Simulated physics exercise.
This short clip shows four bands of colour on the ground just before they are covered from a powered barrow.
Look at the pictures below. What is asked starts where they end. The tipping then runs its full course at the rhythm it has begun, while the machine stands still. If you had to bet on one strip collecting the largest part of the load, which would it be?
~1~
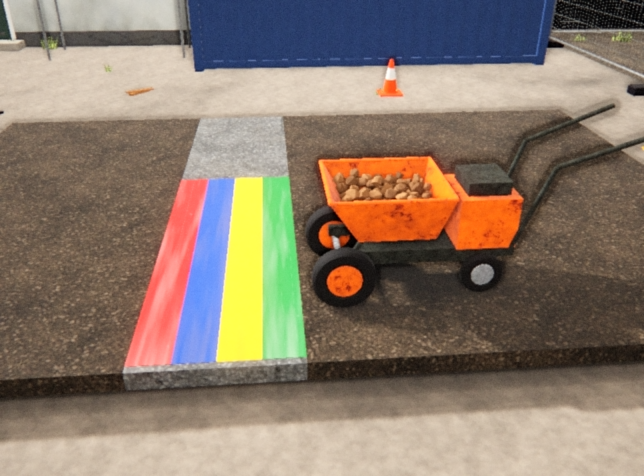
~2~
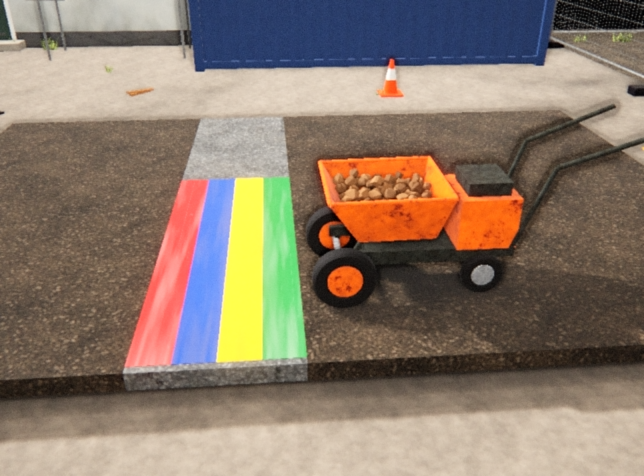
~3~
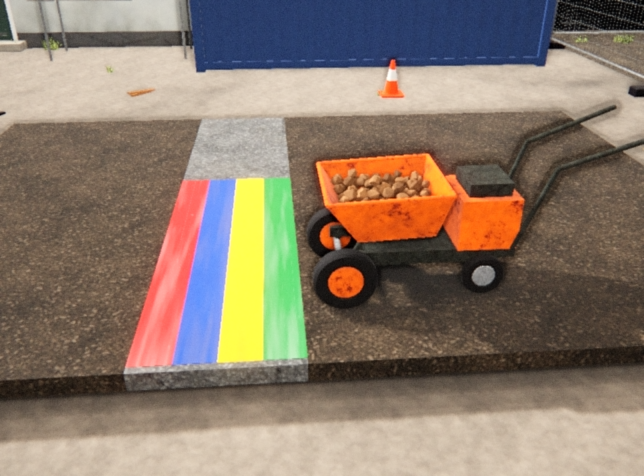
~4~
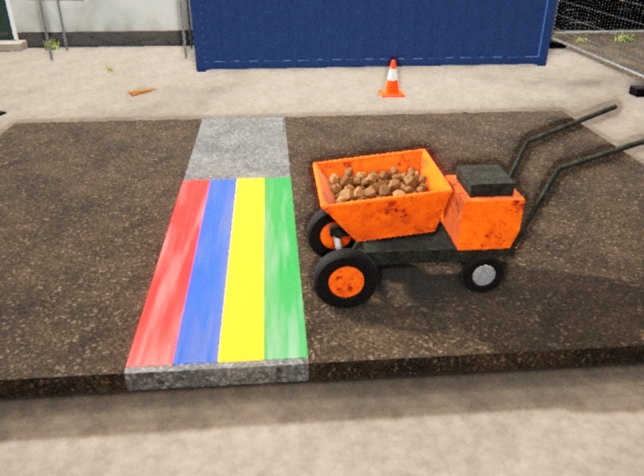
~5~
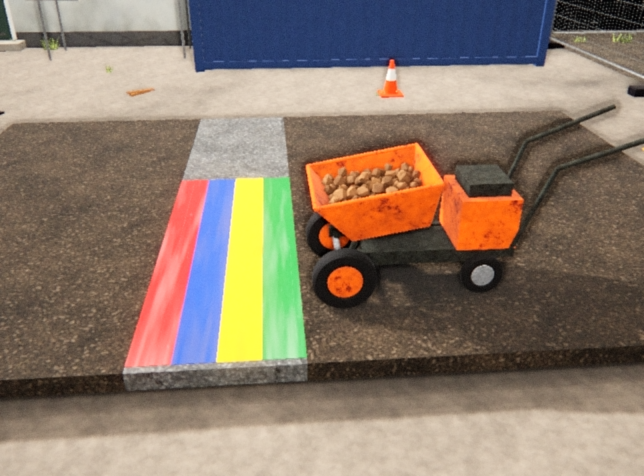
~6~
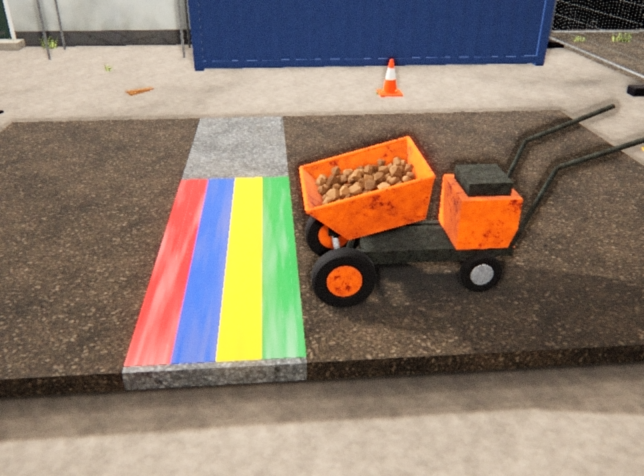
I would bet on the yellow strip.
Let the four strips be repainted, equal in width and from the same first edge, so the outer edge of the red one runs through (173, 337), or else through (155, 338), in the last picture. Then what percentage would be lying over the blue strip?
In order, 30 % and 30 %.
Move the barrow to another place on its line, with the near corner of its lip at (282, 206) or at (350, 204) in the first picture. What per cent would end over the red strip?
40 % and 0 %.
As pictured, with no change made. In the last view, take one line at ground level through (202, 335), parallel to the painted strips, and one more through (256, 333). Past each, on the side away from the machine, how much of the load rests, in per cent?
The first gives 30 %, the second 90 %.
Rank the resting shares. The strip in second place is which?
The blue one.
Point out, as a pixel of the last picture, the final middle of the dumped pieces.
The centre settles at about (229, 281).
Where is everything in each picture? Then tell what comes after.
In the first frame, lip of the skip at (331, 204), level; top of the load at (387, 190), clay clods; green strip at (283, 328); yellow strip at (241, 330); blue strip at (198, 332); red strip at (155, 335).
In the second frame, lip of the skip at (330, 205), level; top of the load at (387, 190).
In the third frame, lip of the skip at (328, 206), tipped barely; top of the load at (385, 189).
In the fourth frame, lip of the skip at (323, 207), tipped a little; top of the load at (394, 186).
In the fifth frame, lip of the skip at (316, 209), tipped a little; top of the load at (396, 187).
In the sixth frame, lip of the skip at (308, 212), tipped clearly; top of the load at (389, 182); green strip at (282, 328); yellow strip at (240, 330); blue strip at (198, 332); red strip at (155, 334).
Soon, skip tipped steeply; all in the skip.
A while on, skip tipped right over; nearly all in the skip; a small part over the yellow strip; a stray few over the blue strip; a stray few falling.
Towards the end, skip tipped right over; about a quarter in the skip; a stray few over the green strip; about a third over the yellow strip; about a quarter over the blue strip; a small part over the red strip; a stray few off the paint.
Finally, skip tipped right over; a small part over the green strip; about half over the yellow strip; about a third over the blue strip; a small part over the red strip; a stray few off the paint.
